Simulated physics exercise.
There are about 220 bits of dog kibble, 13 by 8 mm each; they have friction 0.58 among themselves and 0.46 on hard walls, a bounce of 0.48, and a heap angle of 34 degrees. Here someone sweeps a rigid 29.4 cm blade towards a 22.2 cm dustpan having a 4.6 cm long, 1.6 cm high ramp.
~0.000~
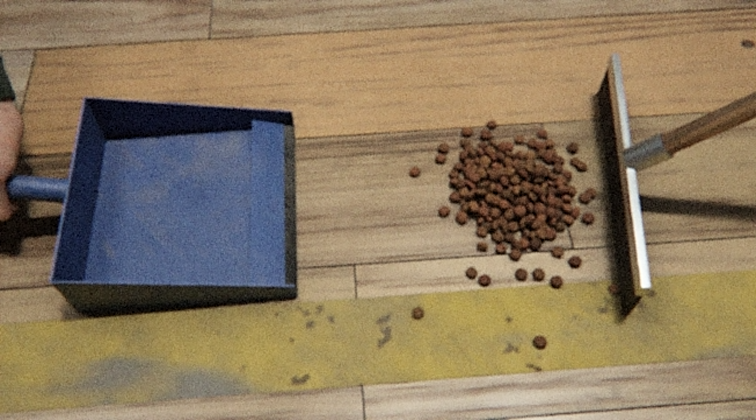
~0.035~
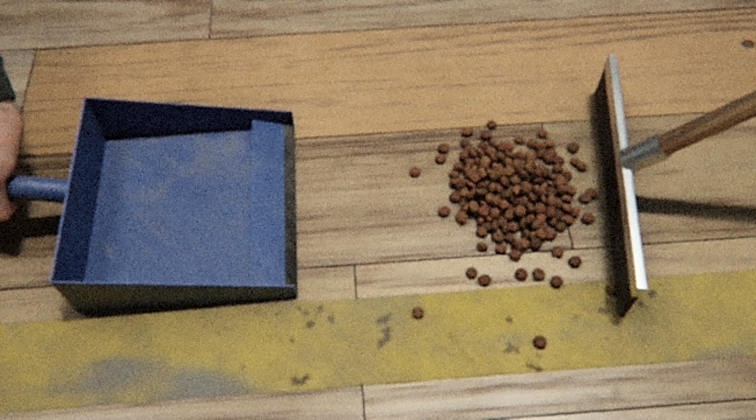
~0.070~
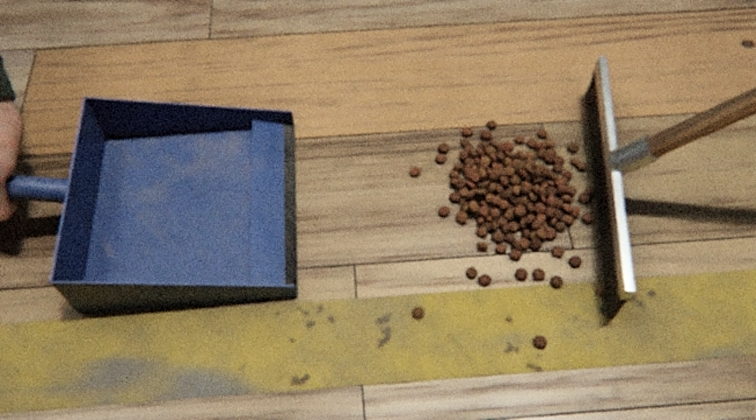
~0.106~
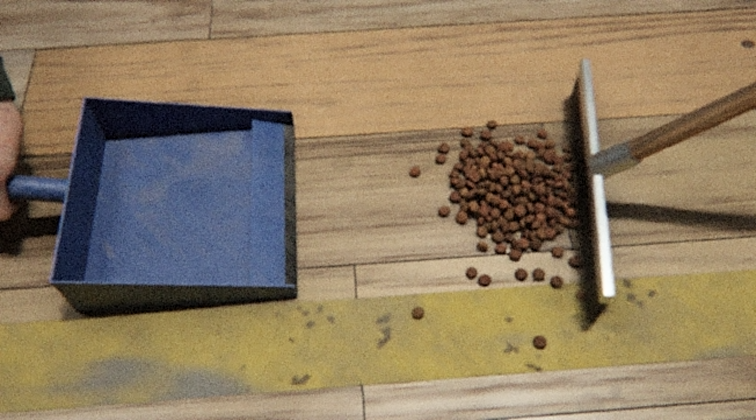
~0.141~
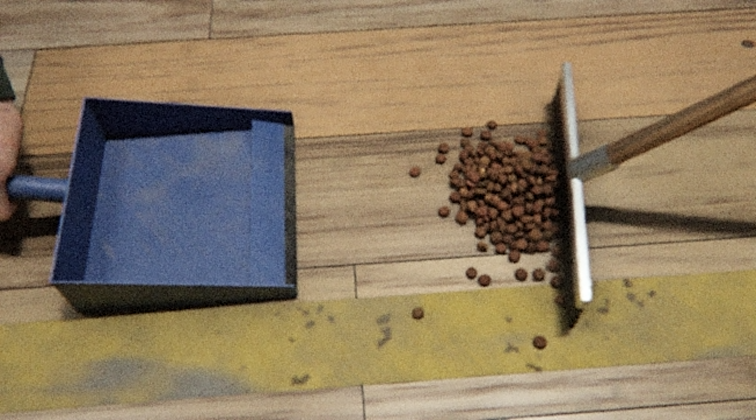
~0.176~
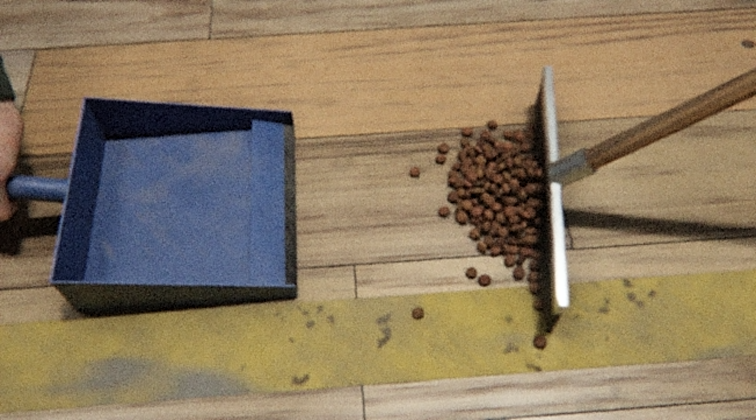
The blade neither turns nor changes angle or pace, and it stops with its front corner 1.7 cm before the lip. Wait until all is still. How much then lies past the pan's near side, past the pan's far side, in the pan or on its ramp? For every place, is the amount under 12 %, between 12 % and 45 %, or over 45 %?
At the end, near side: Low, far side: Low, pan: Medium.
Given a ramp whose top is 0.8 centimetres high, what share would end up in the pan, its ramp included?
That would give something like 20 per cent.
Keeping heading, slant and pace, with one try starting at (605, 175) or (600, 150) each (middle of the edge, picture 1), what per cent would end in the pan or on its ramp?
Some 20 and 25 per cent.
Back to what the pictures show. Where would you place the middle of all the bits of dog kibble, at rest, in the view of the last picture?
My guess is close to (308, 215).
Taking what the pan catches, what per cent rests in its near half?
Close to 80 %.
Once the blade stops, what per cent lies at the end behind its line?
Roughly 5 per cent.
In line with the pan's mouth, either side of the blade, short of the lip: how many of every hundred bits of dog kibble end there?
About 70 per cent.
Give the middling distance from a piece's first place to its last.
Some 24 cm.
Then, at 0.36 s, middle of the blade 15 cm from the lip; 0 % over the lip, far side 0 %, near side 5 %.
After 0.49 s, middle of the blade 7 cm from the lip; 0 % over the lip, far side 5 %, near side 5 %.
After 0.74 s, middle of the blade 4 cm from the lip; 20 % over the lip, far side 5 %, near side 10 %.
By 1.1 s all is still; near side 10 %, far side 5 %, pan 20 %, in front of the lip or behind the blade 70 %.
